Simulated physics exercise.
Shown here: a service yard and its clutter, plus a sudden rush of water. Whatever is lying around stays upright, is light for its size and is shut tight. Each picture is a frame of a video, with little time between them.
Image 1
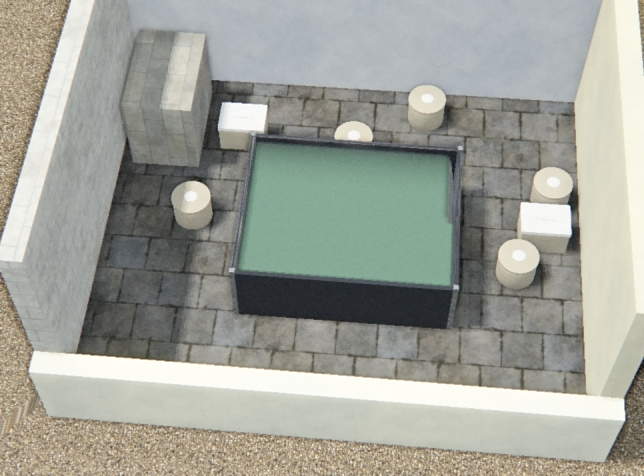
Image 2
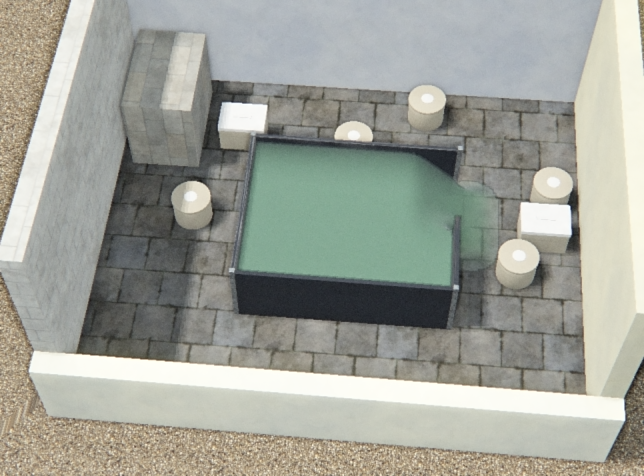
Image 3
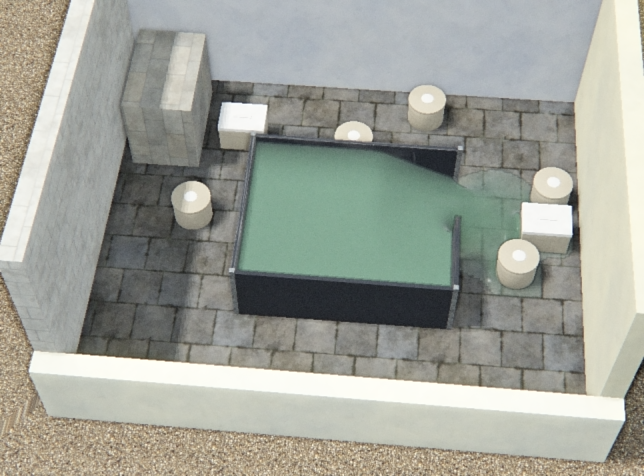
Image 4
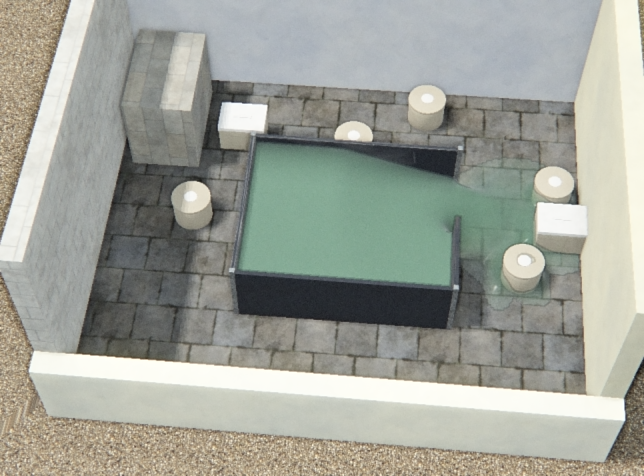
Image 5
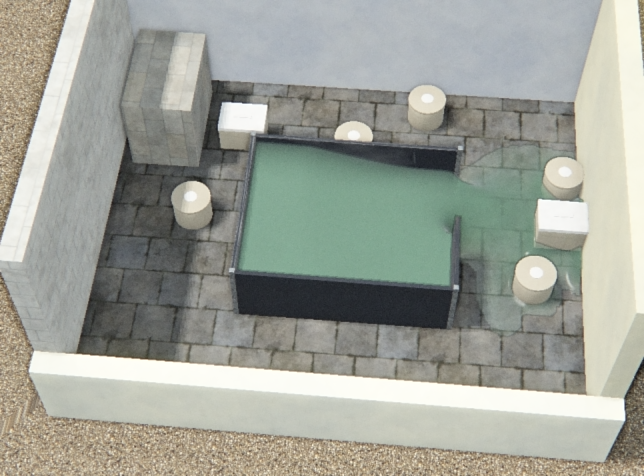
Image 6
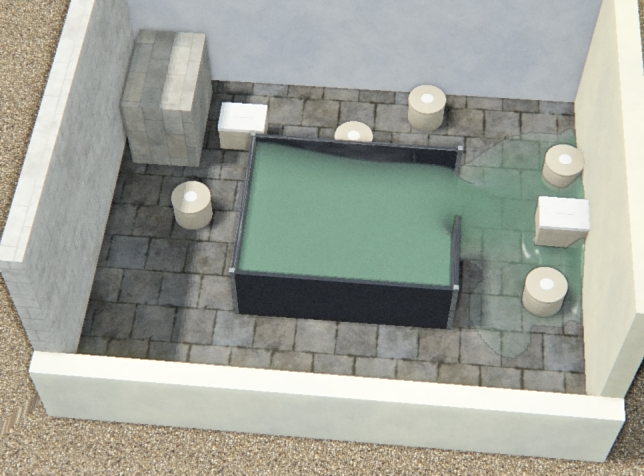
Green water burst through the right side of a dark tank in a walled, paved yard and spread across the stones, then pushed a white box and two round tubs toward the right wall.
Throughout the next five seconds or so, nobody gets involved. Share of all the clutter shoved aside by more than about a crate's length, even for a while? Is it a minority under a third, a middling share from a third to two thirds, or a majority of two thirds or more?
A majority of two thirds or more.
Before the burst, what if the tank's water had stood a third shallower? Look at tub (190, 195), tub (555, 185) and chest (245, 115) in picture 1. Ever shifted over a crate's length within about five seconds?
Per item, in order: Missed the mark; cleared the mark; missed the mark.
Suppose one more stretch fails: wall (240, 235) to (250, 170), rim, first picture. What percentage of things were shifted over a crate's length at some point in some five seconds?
Estimate: Some 40 per cent.
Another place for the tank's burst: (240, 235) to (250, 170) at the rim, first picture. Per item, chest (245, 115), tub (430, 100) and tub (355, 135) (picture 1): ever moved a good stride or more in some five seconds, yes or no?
Order as asked: Sent that far; sent that far; not sent that far.
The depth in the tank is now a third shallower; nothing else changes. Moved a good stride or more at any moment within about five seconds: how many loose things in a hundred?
Around 70 in a hundred.
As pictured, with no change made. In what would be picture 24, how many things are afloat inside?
Counted: 5.
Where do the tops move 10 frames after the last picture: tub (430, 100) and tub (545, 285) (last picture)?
Near (368, 109) and (438, 369).
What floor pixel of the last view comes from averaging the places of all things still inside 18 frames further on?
The average lies close to (254, 211).
A moment on, 2 of 7 are well off their spots; 2 afloat.
Next, 4 of 7 are well off their spots; 1 afloat.
Later, 5 of 7 are well off their spots; 5 afloat.
In the end, 6 of 7 are well off their spots, and 6 have been at some point; 6 afloat.
